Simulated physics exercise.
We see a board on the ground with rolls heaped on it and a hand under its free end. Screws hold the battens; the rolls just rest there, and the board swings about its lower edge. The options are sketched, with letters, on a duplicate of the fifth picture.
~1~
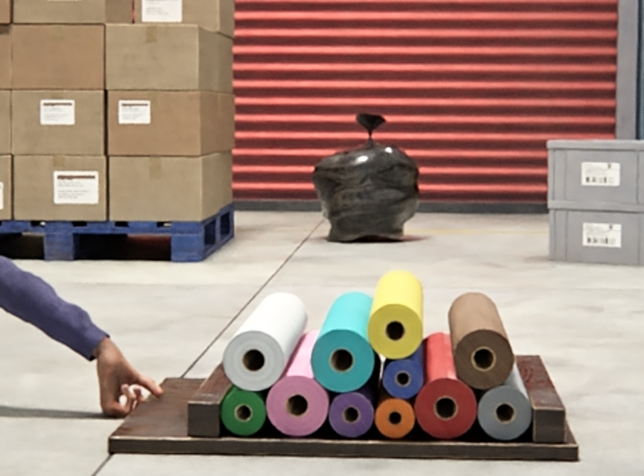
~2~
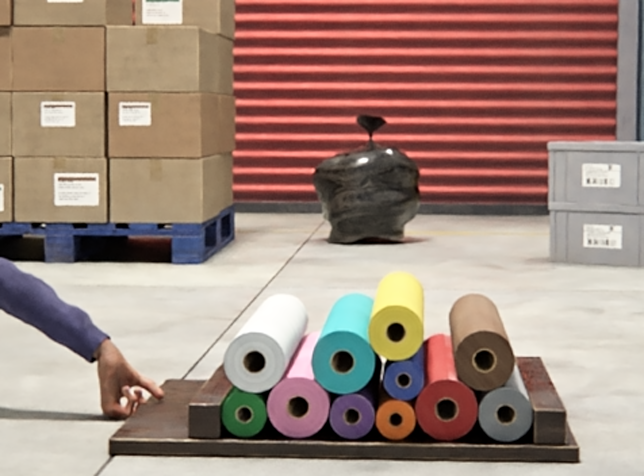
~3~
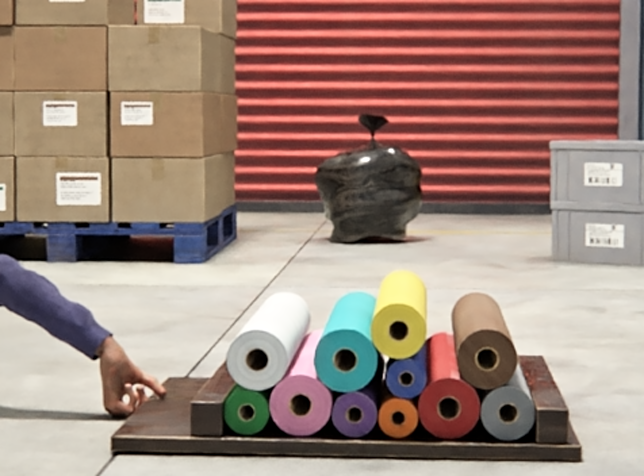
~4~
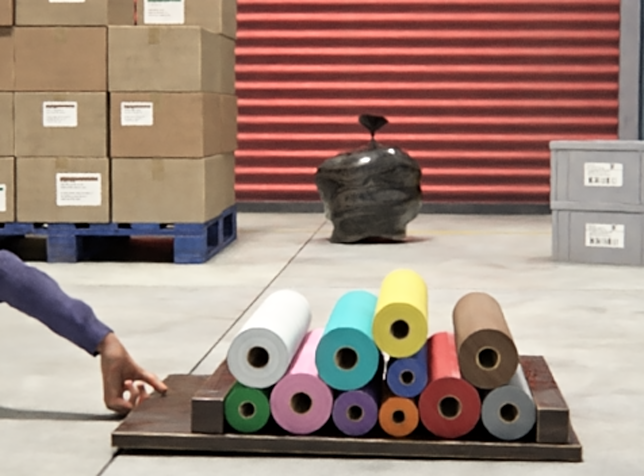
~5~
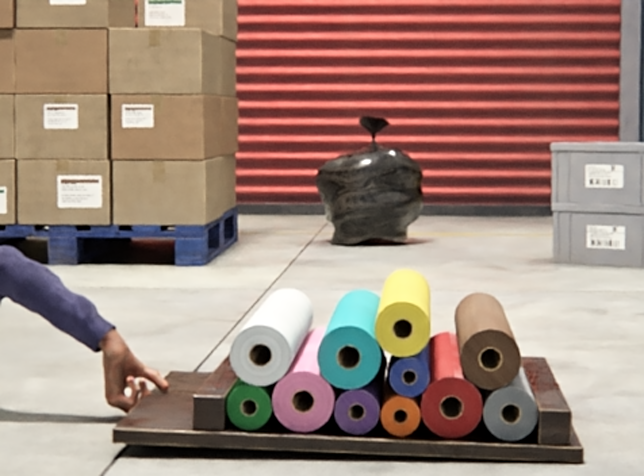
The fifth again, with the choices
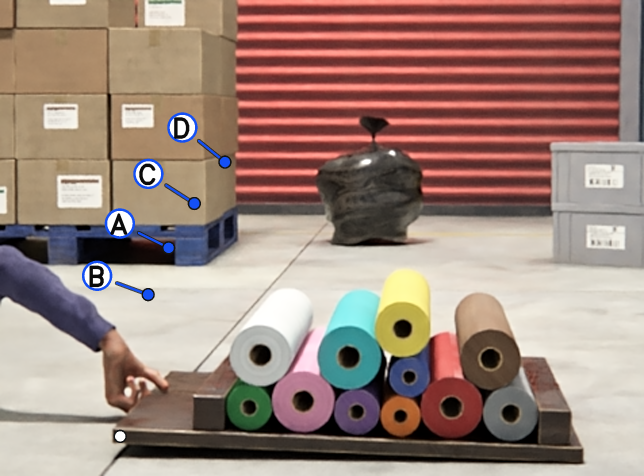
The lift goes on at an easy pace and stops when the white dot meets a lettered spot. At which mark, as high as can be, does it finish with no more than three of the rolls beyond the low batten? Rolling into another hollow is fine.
D is the limit.
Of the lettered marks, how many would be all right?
Four of the four.
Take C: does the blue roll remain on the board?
Yes.
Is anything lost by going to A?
Yes.
On the marked copy, A at (169, 248); B at (148, 295); C at (194, 203); D at (225, 162); the white dot at (120, 436).
With D. Early on, board at 20°.
Further on, board at 38°.
At the end, board at 39°, two over the low batten (brown, yellow).
As for the rest, A two over the low batten (brown, yellow); B none over the low batten; C two over the low batten (brown, yellow).
